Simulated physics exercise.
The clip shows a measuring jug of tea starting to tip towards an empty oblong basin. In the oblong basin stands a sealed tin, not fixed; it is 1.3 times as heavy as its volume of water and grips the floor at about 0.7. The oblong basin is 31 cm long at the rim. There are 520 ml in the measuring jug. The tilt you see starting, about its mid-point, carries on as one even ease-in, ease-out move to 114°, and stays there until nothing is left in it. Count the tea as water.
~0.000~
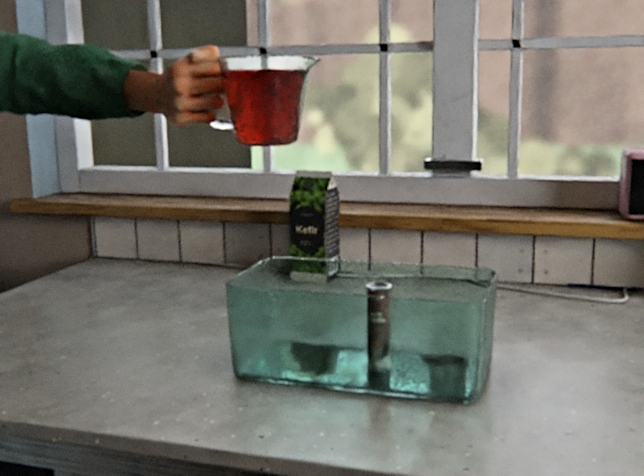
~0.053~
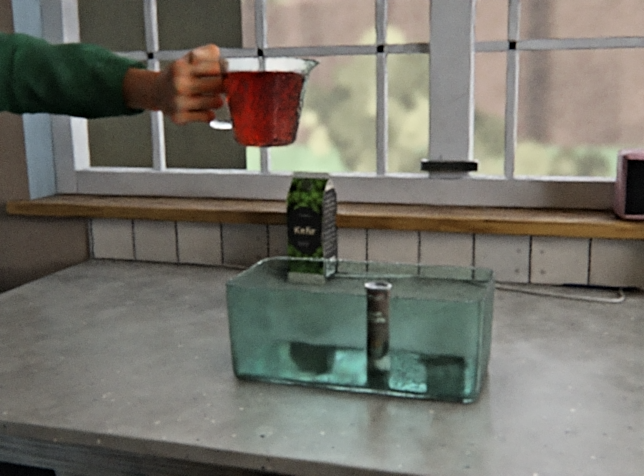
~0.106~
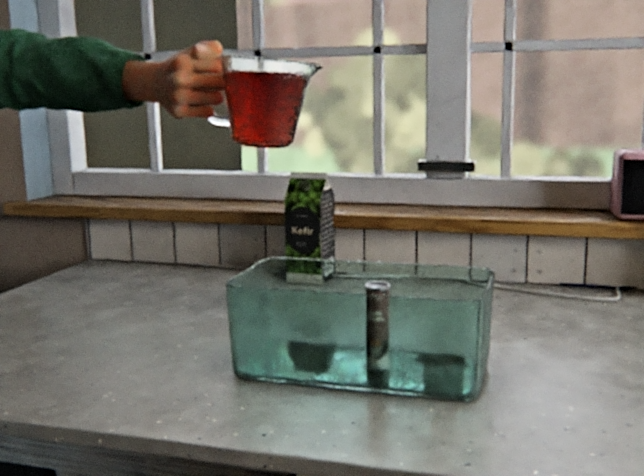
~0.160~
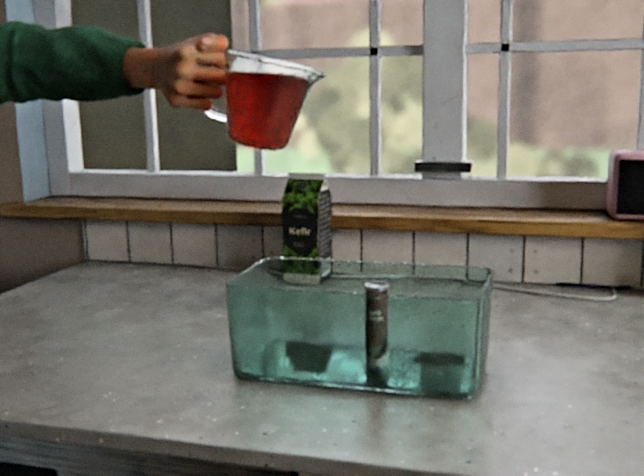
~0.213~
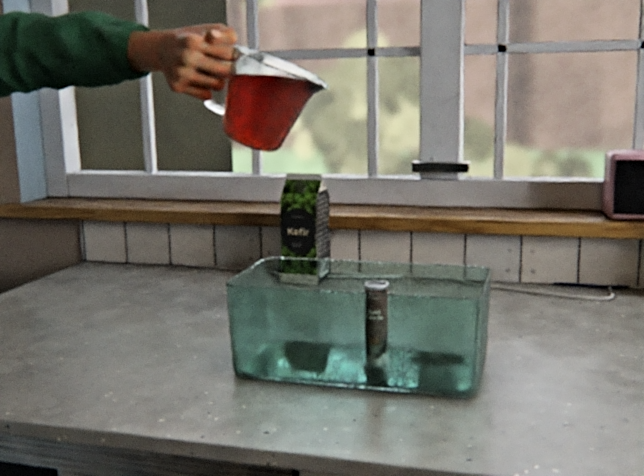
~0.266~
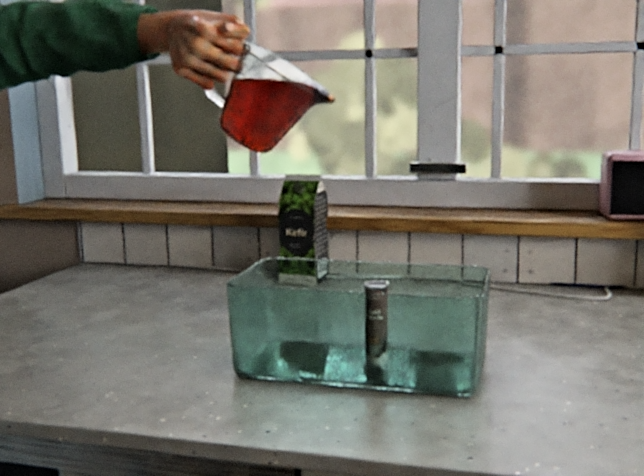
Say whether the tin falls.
It topples.
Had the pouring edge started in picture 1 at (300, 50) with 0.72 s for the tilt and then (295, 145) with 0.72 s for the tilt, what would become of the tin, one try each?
First it topples; then it keeps standing.
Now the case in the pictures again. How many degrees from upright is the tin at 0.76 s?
About 0°.
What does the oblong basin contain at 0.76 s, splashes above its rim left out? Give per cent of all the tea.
Near 84 in a hundred.
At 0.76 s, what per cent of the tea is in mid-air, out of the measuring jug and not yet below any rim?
Some 14 per cent.
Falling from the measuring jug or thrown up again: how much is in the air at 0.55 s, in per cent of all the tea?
Some 42 per cent.
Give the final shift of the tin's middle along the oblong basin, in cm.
About 8.0 cm.
By 0.55 s the tilt is 99° and 36 per cent is still to pour; the tin stands where it began.
By 0.76 s the tilt is 114° and 2 per cent is still to pour; the tin stands 2 cm from where it began.
By 0.98 s the tilt is 114° and 0 per cent is still to pour; the tin lies on its side.
By 1.22 s the tilt is 114° and 0 per cent is still to pour; the tin lies on its side.
At rest the tin lies on its side.
